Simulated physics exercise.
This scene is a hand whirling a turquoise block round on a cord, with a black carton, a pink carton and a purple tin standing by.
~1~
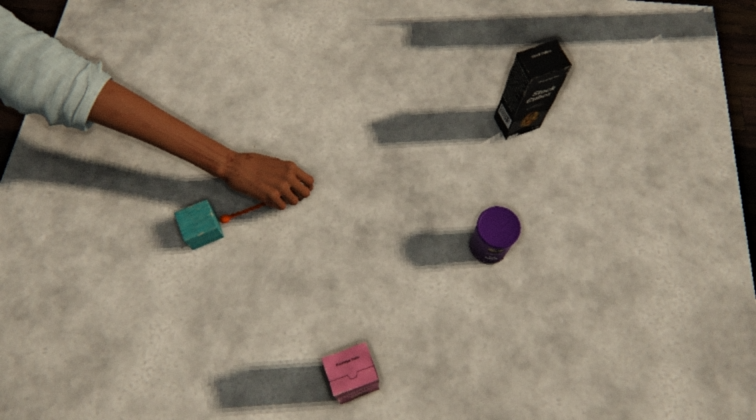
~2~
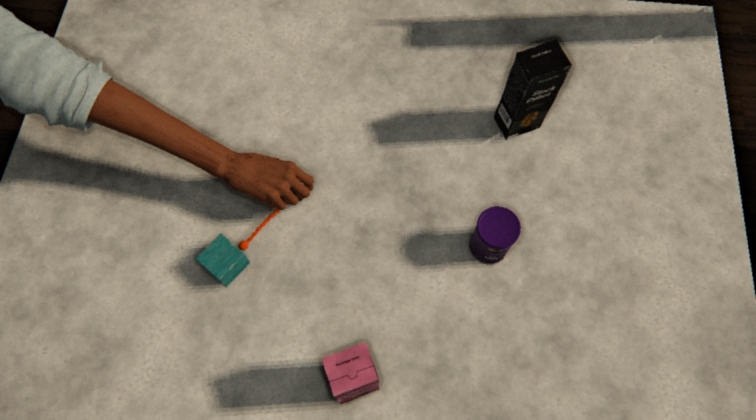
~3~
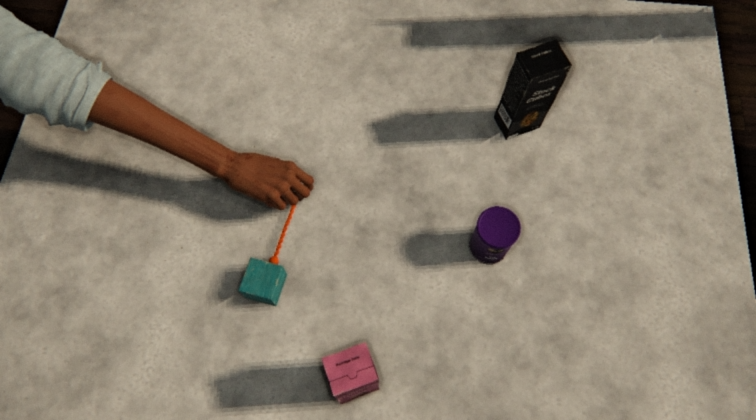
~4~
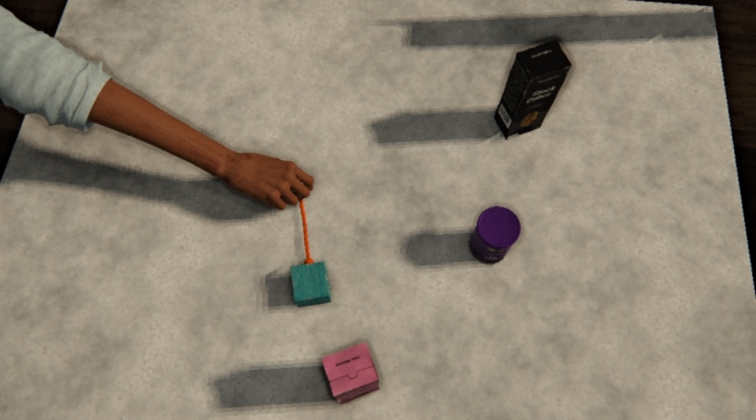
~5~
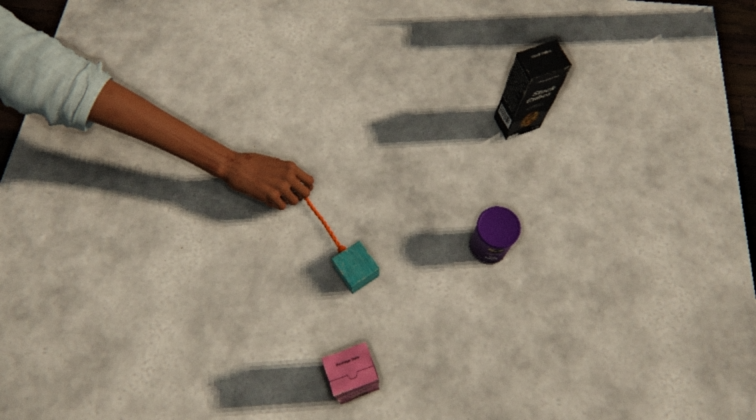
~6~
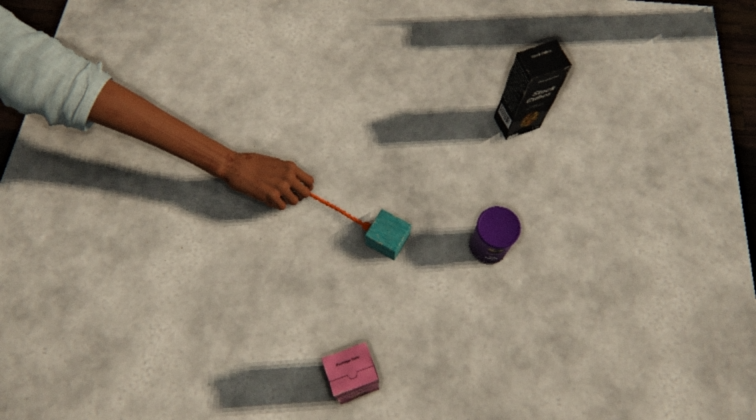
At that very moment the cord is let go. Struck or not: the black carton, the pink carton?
Black carton: Not struck, pink carton: Not struck.
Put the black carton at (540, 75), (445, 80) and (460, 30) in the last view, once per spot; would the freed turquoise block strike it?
Clear / collision / collision.
Then, 0.08 s past the final frame, block near (420, 159).
Then, 0.20 s past the final frame, block near (456, 67).
When it is over, block off the table. The black carton escapes it and the pink carton stays untouched.
